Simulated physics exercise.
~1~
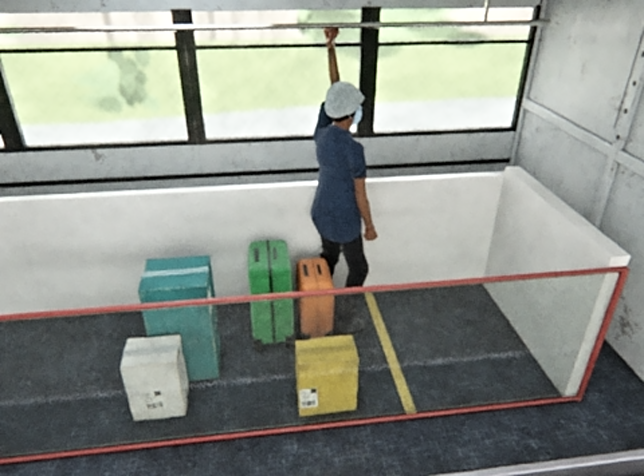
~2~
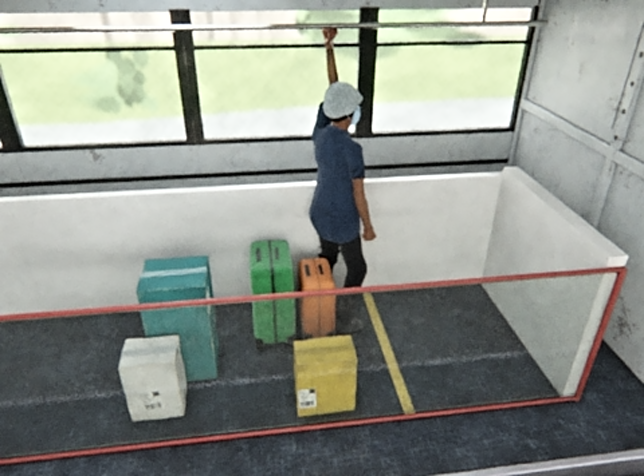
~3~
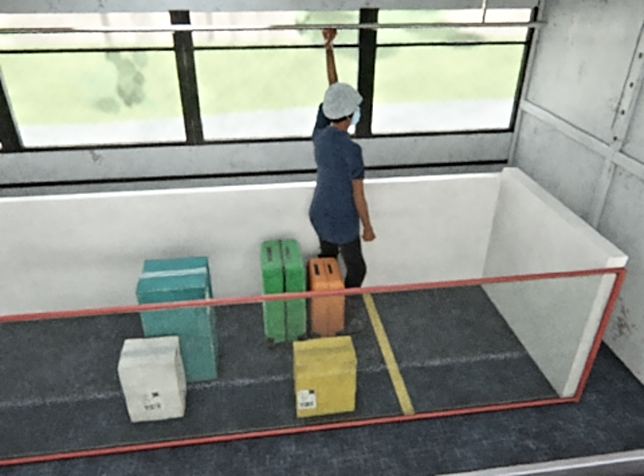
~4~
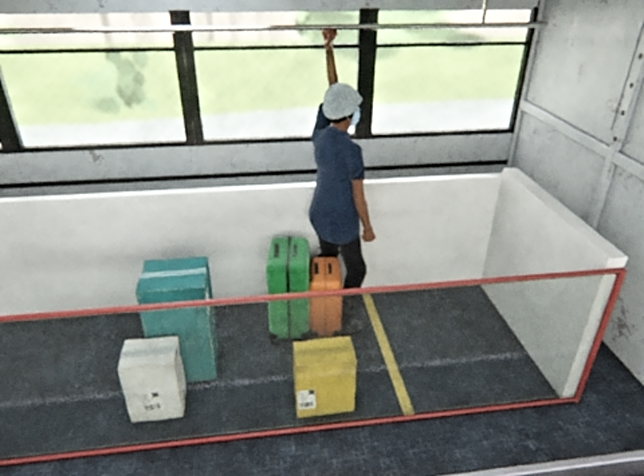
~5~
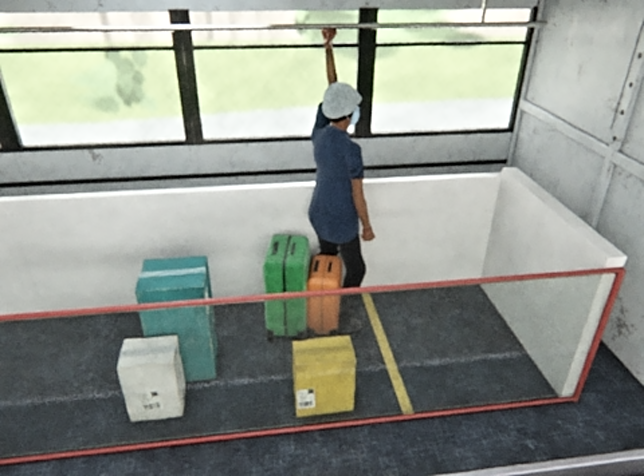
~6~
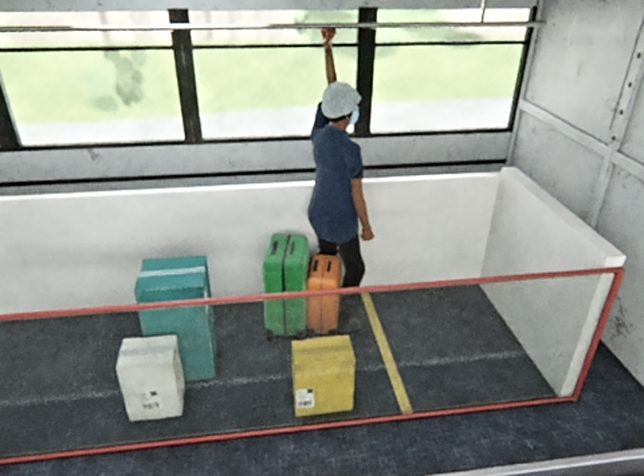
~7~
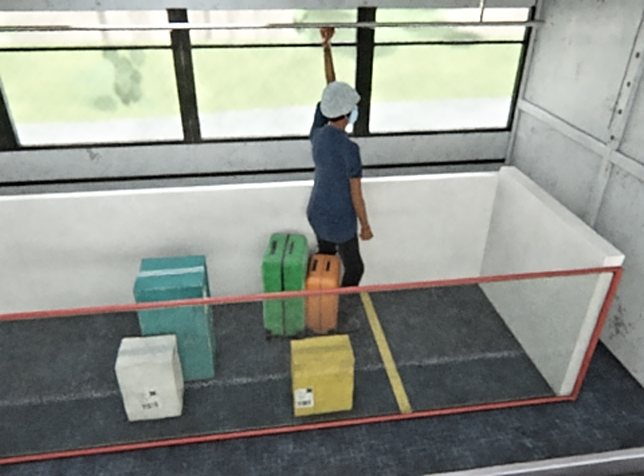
A person holds the rail as green and orange cases roll slightly right, then stop.
